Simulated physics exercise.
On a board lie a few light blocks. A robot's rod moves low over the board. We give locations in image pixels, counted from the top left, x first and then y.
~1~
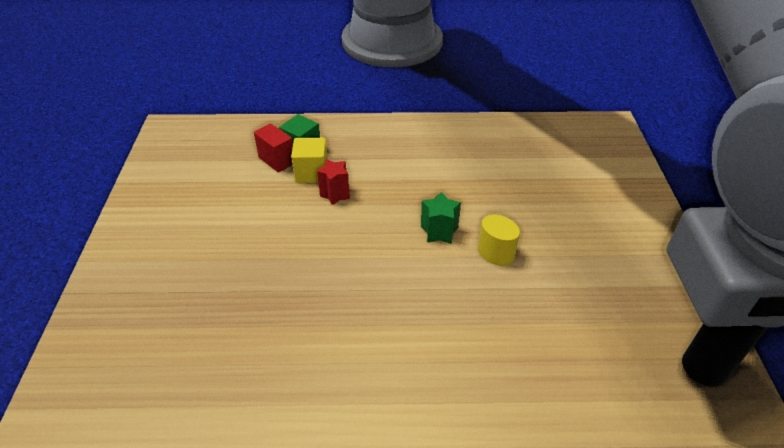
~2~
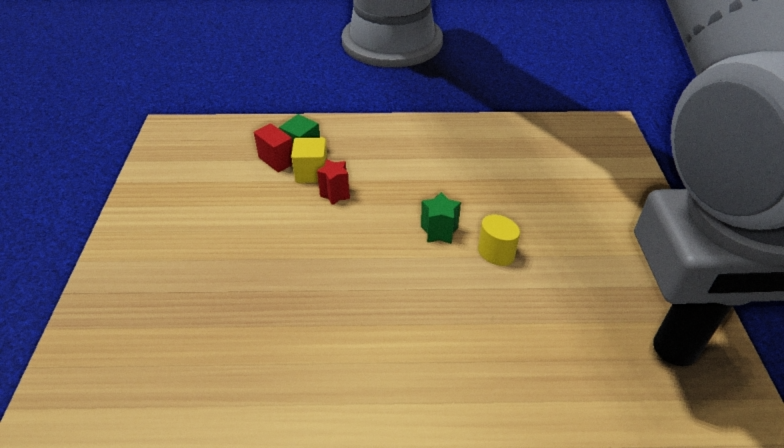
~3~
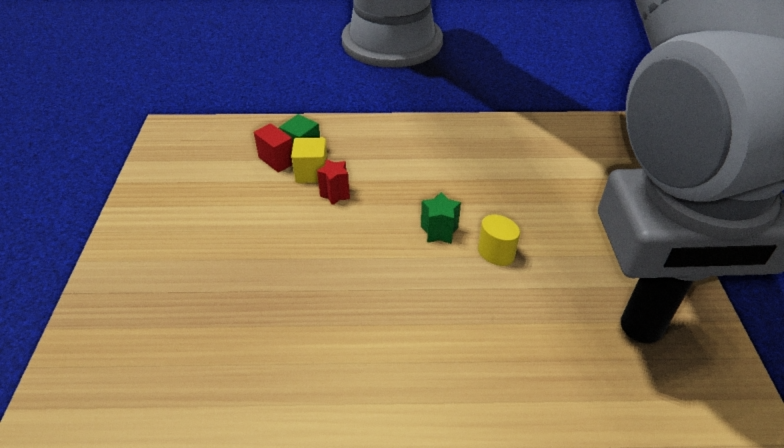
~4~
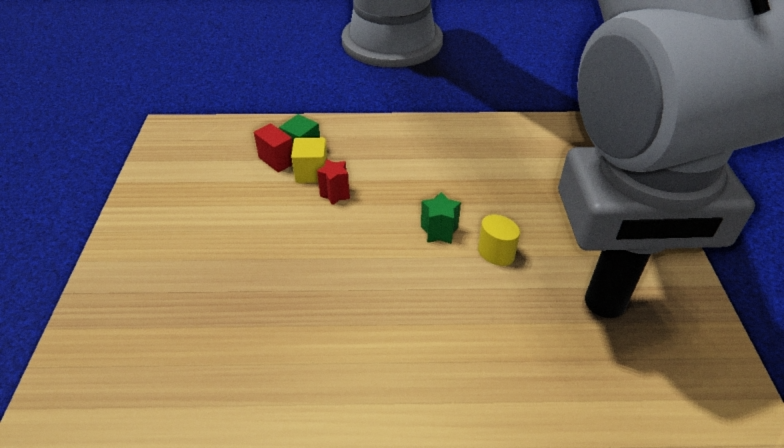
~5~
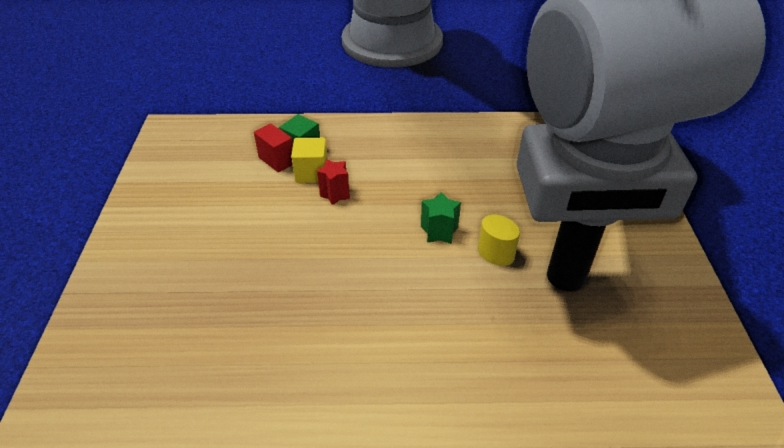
On a wooden board scattered with small red, green and yellow blocks, a gray robot arm moved its black rod from the right edge inward and upward, nearing the yellow oval block without touching anything.
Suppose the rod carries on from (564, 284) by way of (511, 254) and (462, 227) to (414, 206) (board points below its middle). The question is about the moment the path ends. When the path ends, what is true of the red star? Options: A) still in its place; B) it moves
I choose A.
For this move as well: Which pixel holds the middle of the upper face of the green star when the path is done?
The answer is (355, 201).
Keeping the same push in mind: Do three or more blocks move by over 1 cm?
In short: No.
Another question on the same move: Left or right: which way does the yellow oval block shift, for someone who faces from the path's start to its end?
Goes left.
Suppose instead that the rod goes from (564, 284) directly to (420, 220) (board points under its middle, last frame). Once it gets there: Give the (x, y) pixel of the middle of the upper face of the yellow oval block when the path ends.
It sits at (429, 173).
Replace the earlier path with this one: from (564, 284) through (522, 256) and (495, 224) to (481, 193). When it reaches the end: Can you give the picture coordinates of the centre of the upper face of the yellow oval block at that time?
Near (469, 213).
The first path, step by step. One third of the way, rod at (513, 246); yellow oval block at (479, 217).
Two thirds of the way, rod at (462, 219); green star at (393, 196), turned 20° anticlockwise; yellow oval block at (427, 197), turned 40° anticlockwise.
At the end, rod at (414, 199); red star unmoved; green star at (355, 201), turned 65° anticlockwise; yellow oval block at (380, 186), turned 80° anticlockwise.
